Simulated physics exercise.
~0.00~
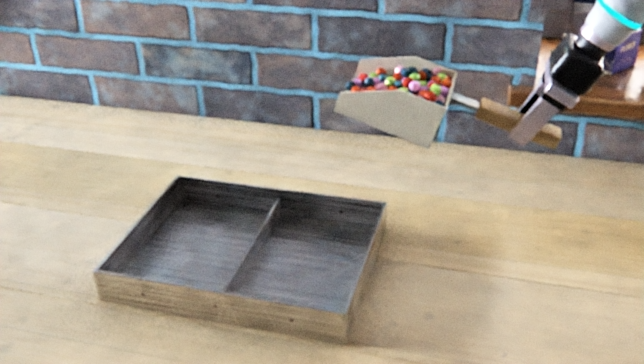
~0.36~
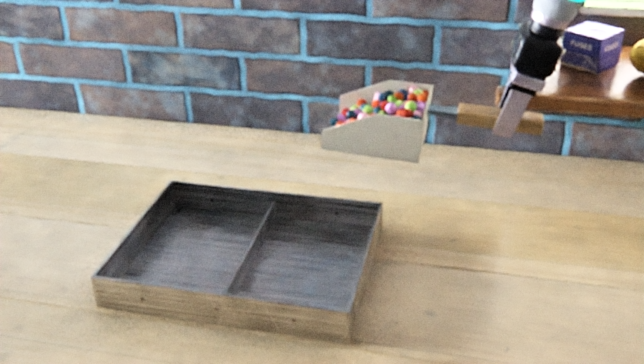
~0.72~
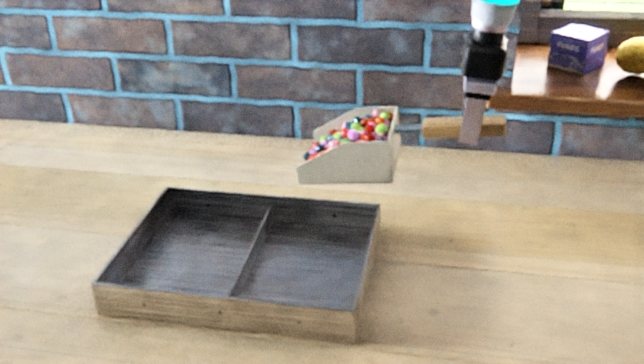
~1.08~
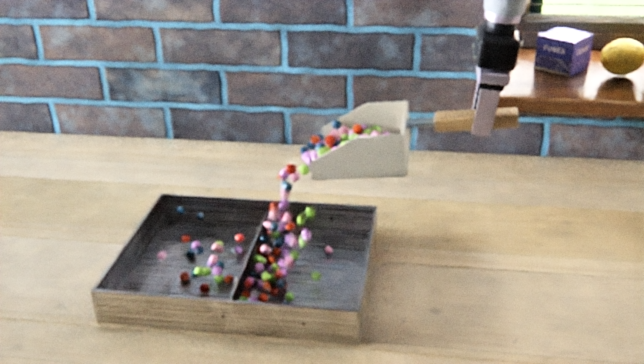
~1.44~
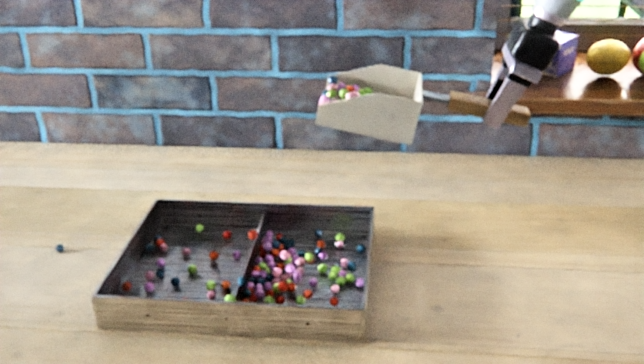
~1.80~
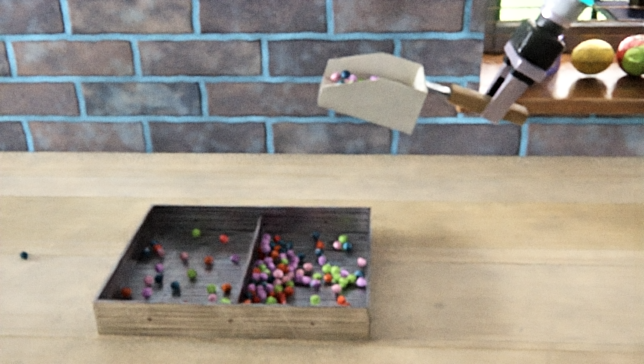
Robot arm tipping colourful round sweets from a scoop into a divided tray, then lifting and tilting back with some left.
